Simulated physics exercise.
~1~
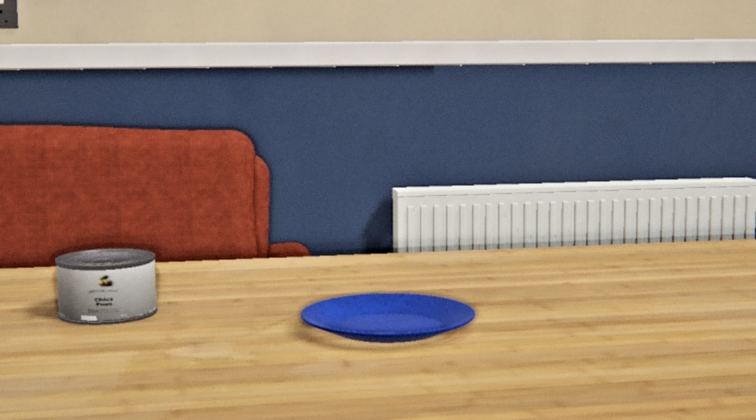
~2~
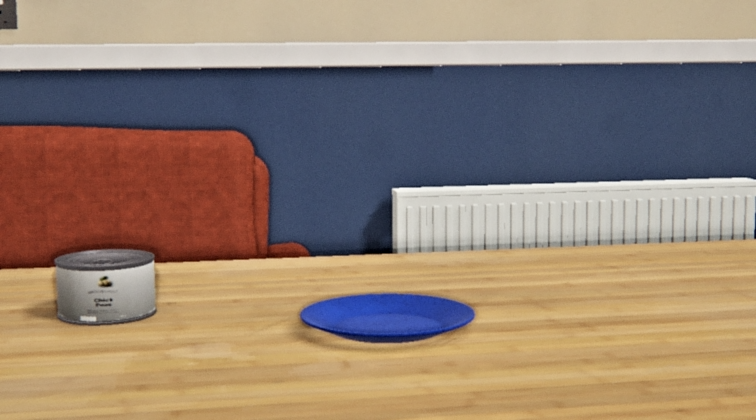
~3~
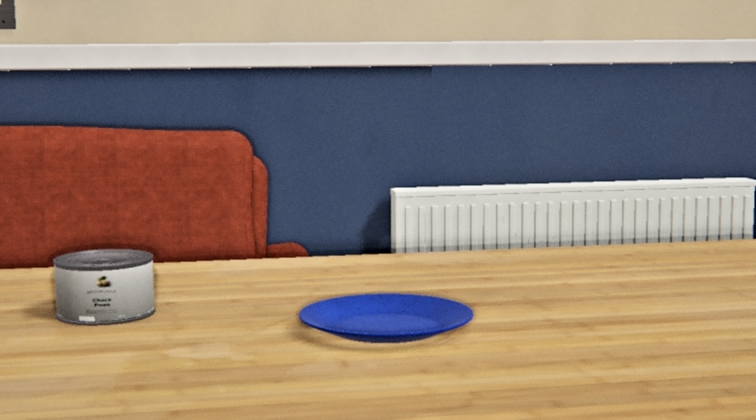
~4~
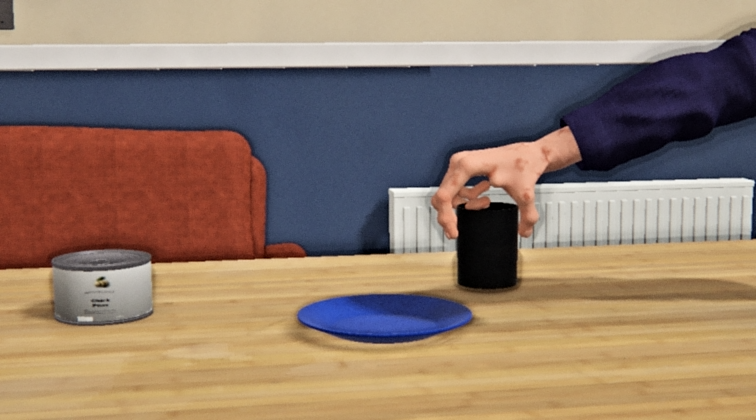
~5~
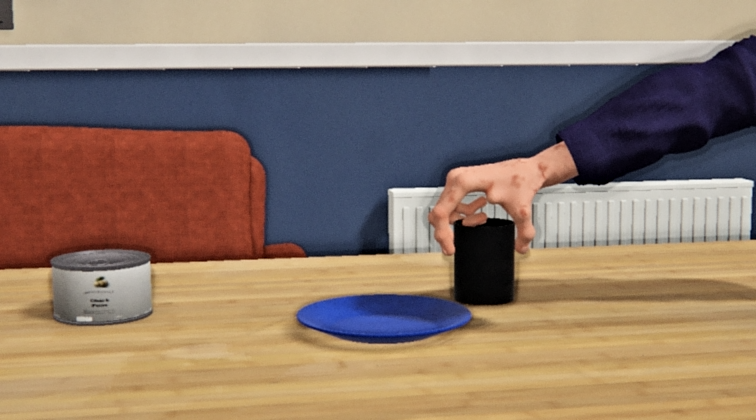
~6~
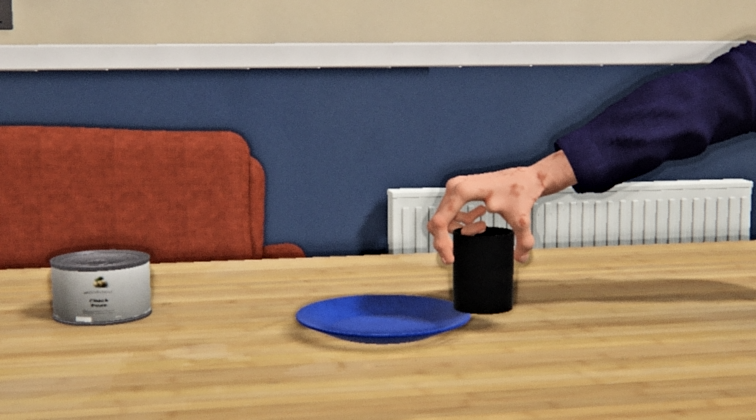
At the start, a white tub and a blue plate sit still on a wooden table, with a red chair and a radiator behind. Then a hand in a dark sleeve reaches in from the right, lowers a black cup beside the plate and keeps holding it.
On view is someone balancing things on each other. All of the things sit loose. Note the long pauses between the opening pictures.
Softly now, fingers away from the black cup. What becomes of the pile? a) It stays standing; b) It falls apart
It falls apart.
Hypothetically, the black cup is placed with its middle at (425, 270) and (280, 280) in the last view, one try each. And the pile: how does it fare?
Attempt one, the pile survives; attempt two, it falls over.
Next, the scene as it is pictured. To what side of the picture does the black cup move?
Result: Further right.
Then, 0.30 s later than the last frame, black cup tilted by 40° near (511, 276).
Then, 0.50 s later than the last frame, black cup on its side near (551, 292).
Then, 0.70 s later than the last frame, black cup resting near (550, 290).
Then, 2.30 s later than the last frame, black cup on its side near (555, 294).
When it is over, lying over in the pile, black cup; the other 2 as before. End places, in pixels of the last picture, black cup near (557, 296). The pile gives way.
